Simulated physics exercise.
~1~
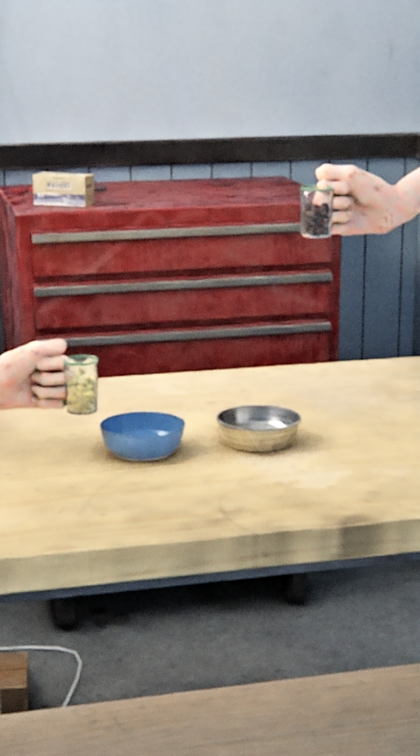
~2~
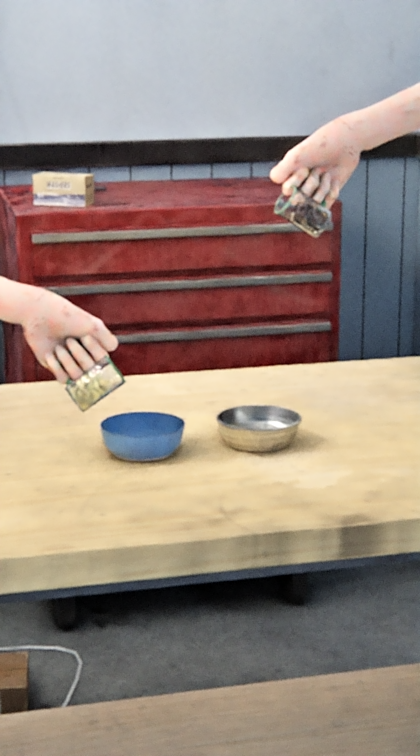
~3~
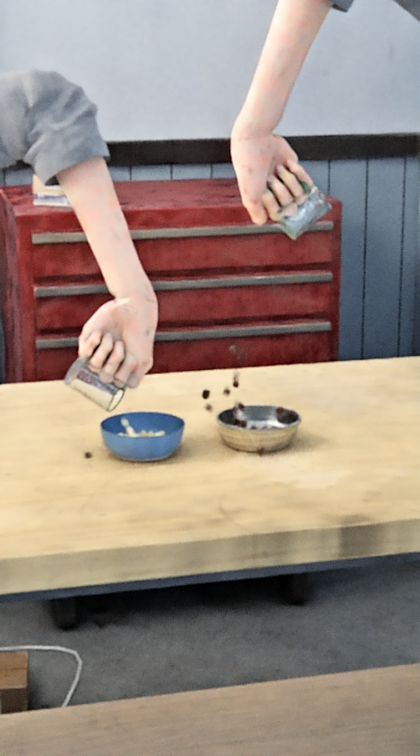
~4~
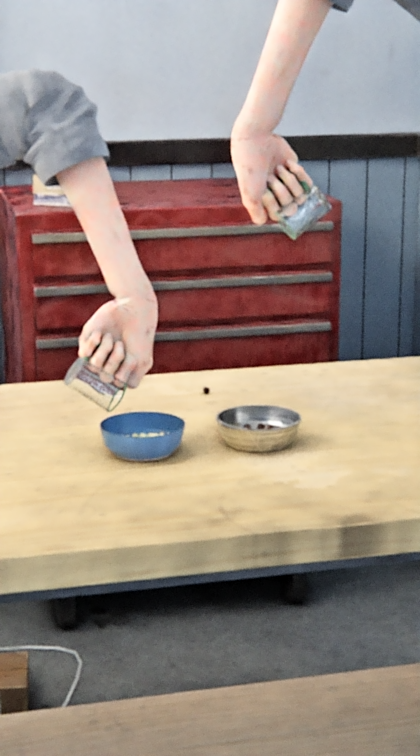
The clip opens on a wooden table before a red tool chest, where two hands hold small clear cups over a blue bowl and a metal one. The left cup, holding pale pieces, is low, while the right cup, holding dark pieces, is much higher. Both hands tilt their cups, then turn them upside down. The pale pieces drop into the blue bowl as the dark ones fall toward the metal bowl, several flying wide. At the end, the pale pieces rest in the blue bowl, while some dark ones lie in the metal bowl and one sits on the table behind.
